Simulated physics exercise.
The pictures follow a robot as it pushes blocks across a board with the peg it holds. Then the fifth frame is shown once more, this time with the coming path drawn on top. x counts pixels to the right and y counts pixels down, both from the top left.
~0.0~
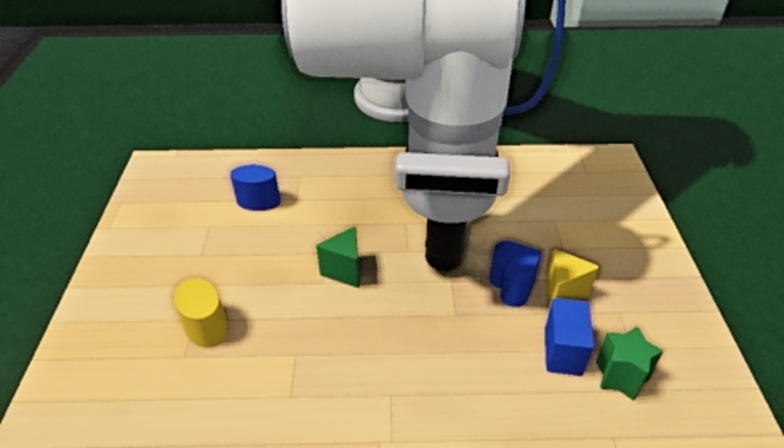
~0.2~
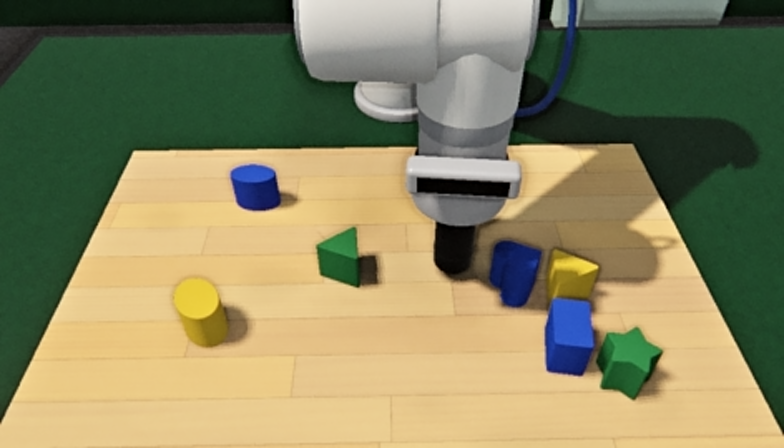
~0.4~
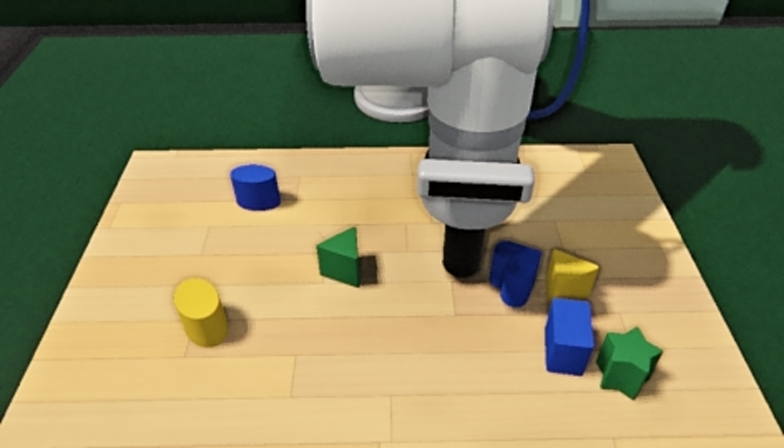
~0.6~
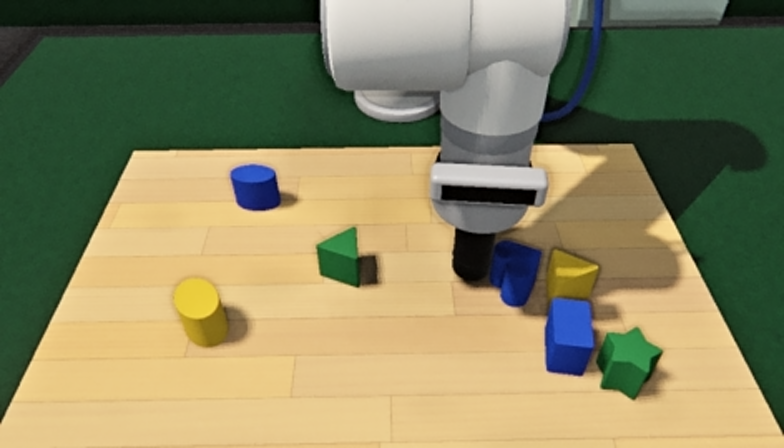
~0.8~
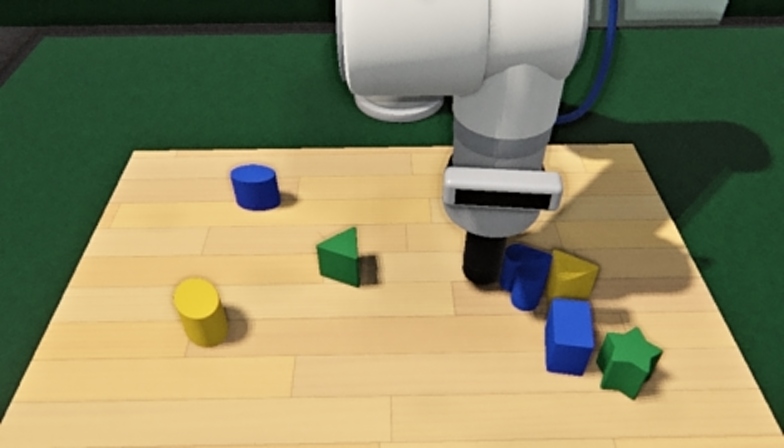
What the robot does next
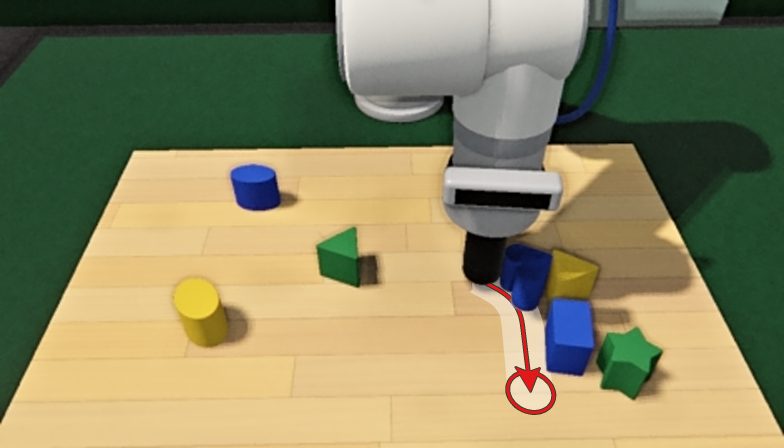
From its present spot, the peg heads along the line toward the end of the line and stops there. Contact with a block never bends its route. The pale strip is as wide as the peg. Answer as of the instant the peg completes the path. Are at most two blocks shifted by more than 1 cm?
Going by the path, yes.
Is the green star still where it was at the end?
Yes - that is the case.
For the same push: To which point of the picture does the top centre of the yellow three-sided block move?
The middle of its top is at (606, 271).
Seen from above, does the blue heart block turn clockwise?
I'd say no.
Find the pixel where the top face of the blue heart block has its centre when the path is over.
My best guess is (573, 278).
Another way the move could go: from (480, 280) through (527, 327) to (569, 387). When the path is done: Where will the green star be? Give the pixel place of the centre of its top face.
My estimate: (669, 360).
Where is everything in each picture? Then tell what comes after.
Peg tip (444, 258); block tops, blue heart block (518, 257); yellow three-sided block (571, 266); blue oblong block (573, 321); green star (634, 347), in the first frame.
Peg (452, 261); blocks unchanged, in the second frame.
Peg (461, 264); blocks unchanged, in the third frame.
Peg (471, 268); blocks unchanged, in the fourth frame.
Peg (481, 271); blue heart block (529, 261); yellow three-sided block (571, 266); blue oblong block (573, 321); green star (634, 347), in the fifth frame.
Path on the board, from (480, 280) through (516, 306) and (525, 346) to (531, 392).
What follows on the original path. One third of the way, peg (518, 298); blue heart block (572, 277), turned 30° anticlockwise; yellow three-sided block (605, 271).
Two thirds of the way, peg (527, 339); blue heart block (573, 278), turned 35° anticlockwise; yellow three-sided block (606, 271), turned 15° anticlockwise.
At the end, peg (533, 383); blue heart block (573, 278), turned 35° anticlockwise; yellow three-sided block (606, 271), turned 15° anticlockwise; blue oblong block in place; green star in place.
